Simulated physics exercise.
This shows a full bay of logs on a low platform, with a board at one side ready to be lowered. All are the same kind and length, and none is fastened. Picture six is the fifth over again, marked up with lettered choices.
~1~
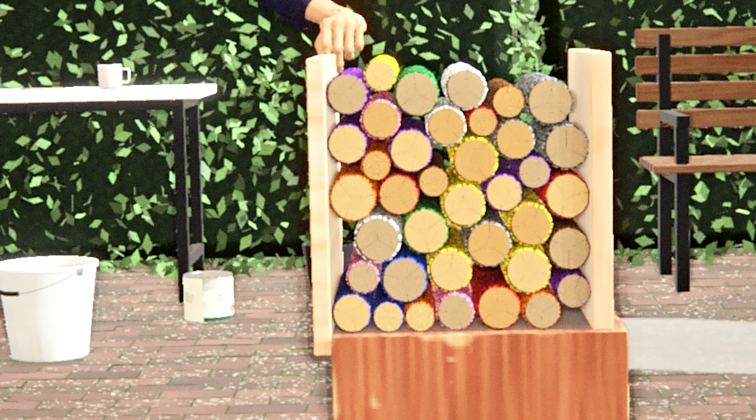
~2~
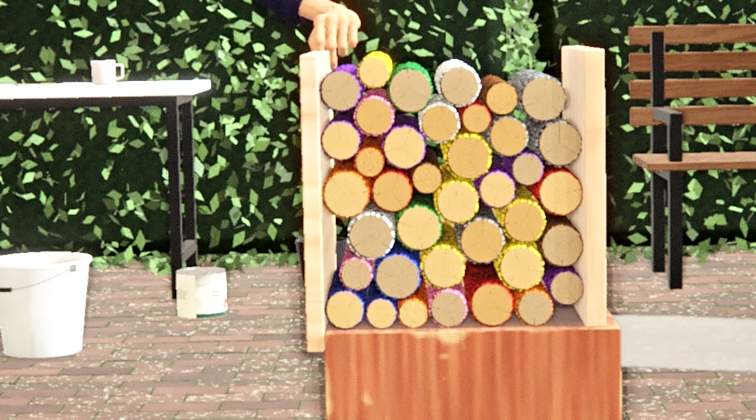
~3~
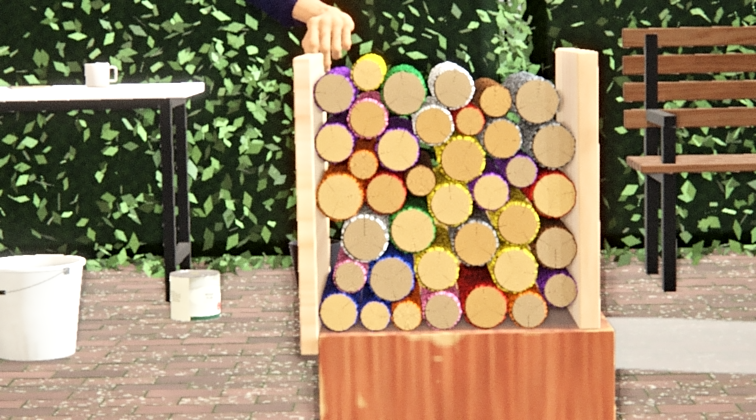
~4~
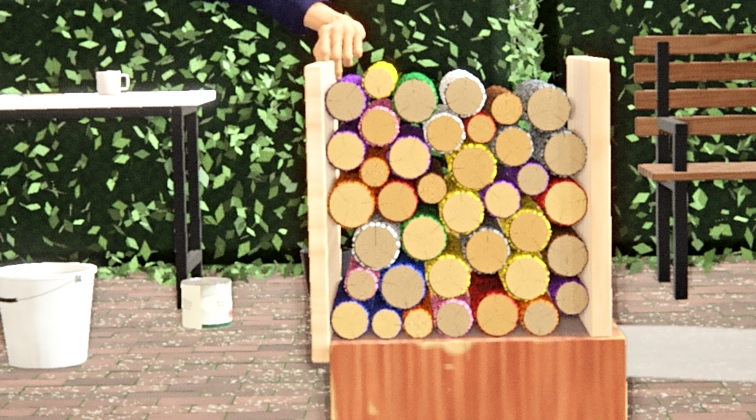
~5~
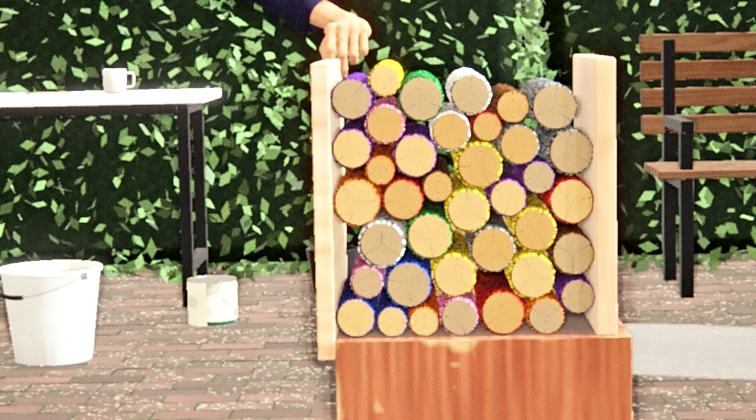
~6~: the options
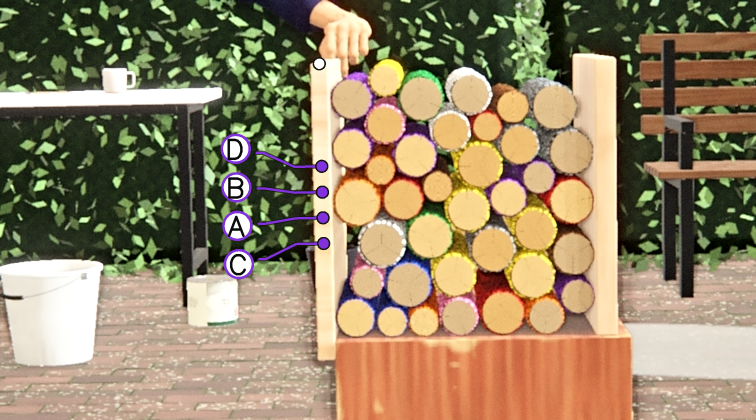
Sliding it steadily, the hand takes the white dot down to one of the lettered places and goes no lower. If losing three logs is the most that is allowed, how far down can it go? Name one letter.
It can be let down to D.
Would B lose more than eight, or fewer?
At B, fewer than eight.
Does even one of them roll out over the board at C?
Yes.
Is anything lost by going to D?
Yes, at D.
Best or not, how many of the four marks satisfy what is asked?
The number is one.
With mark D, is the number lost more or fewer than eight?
It loses fewer than eight.
On the marked copy, A at (323, 218); B at (323, 192); C at (324, 243); D at (322, 166); the white dot at (319, 64).
Taking D. A third of the way, top of the board (329, 112).
Two thirds of the way, top of the board (330, 166).
When it is over, top of the board (330, 166), two out over the board.
As for the rest, A more than three out over the board; B more than three out over the board; C more than three out over the board.
